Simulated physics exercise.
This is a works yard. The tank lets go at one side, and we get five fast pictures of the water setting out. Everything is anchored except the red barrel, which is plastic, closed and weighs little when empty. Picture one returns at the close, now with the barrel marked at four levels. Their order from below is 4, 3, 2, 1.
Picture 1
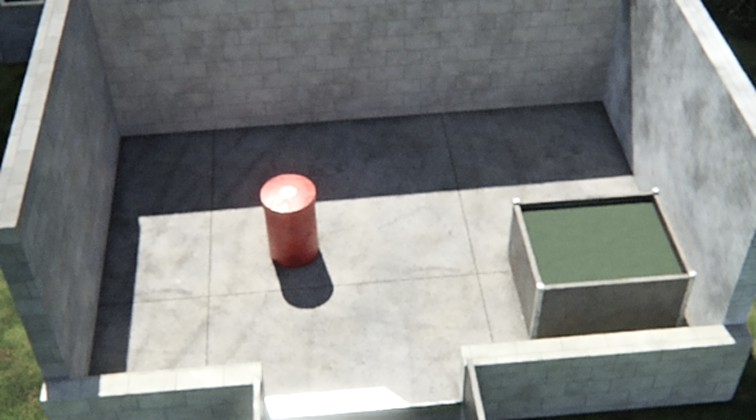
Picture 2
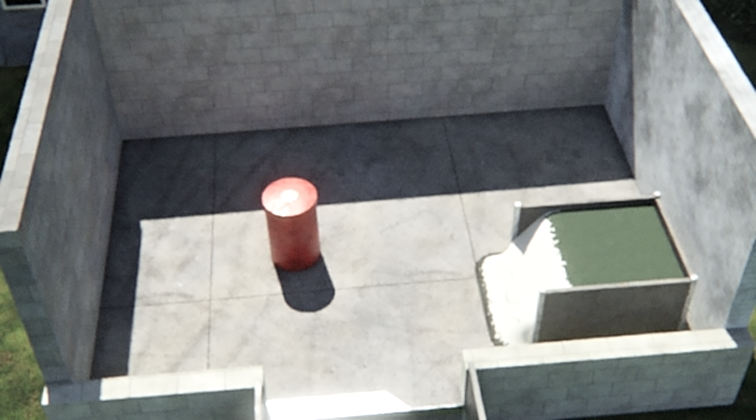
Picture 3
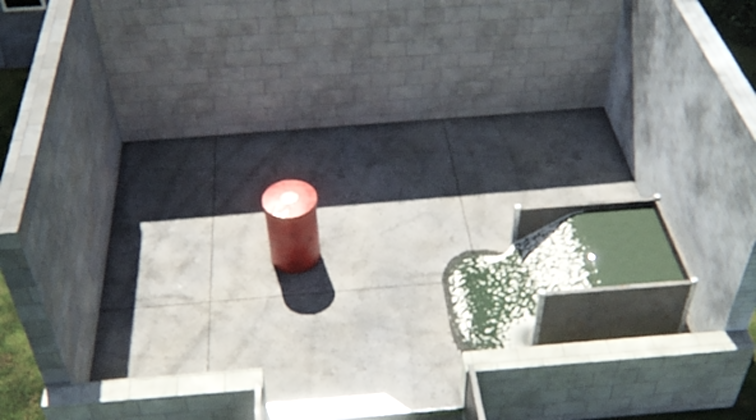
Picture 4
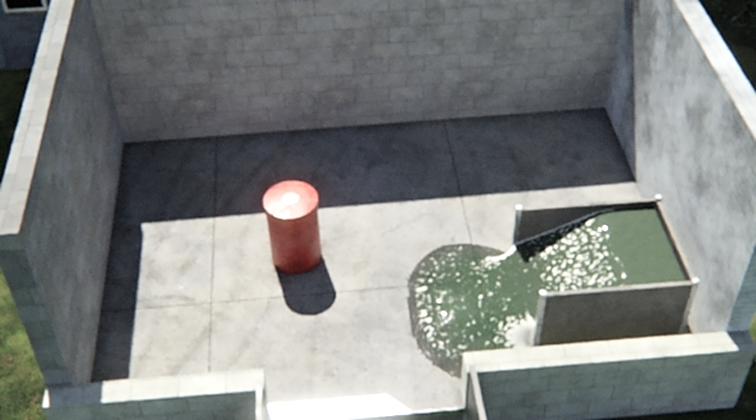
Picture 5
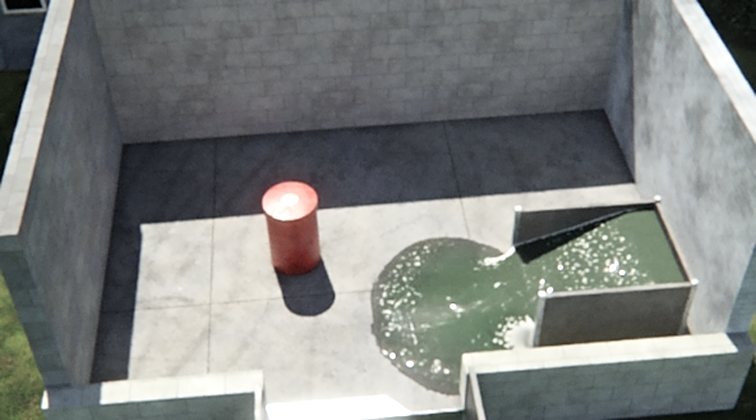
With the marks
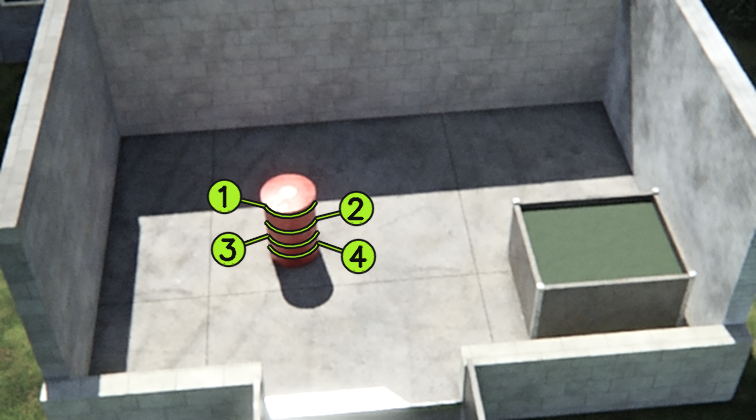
Green water pours from the open left side of a tank and spreads left across the yard.
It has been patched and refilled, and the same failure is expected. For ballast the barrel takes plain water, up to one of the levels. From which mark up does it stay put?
Choose 3.
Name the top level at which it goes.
That would be 4.
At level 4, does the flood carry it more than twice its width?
No, it does not.
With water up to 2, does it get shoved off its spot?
No.
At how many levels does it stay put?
Three.
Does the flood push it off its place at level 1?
No, not at all.
On the marked copy, 1 at (290, 216); 2 at (292, 232); 3 at (293, 246); 4 at (294, 256); from the bottom up 4, 3, 2, 1.
With 1, it does not move.
With 2, it does not move.
With 3, it does not move.
With 4, it is pushed about half its own width away.
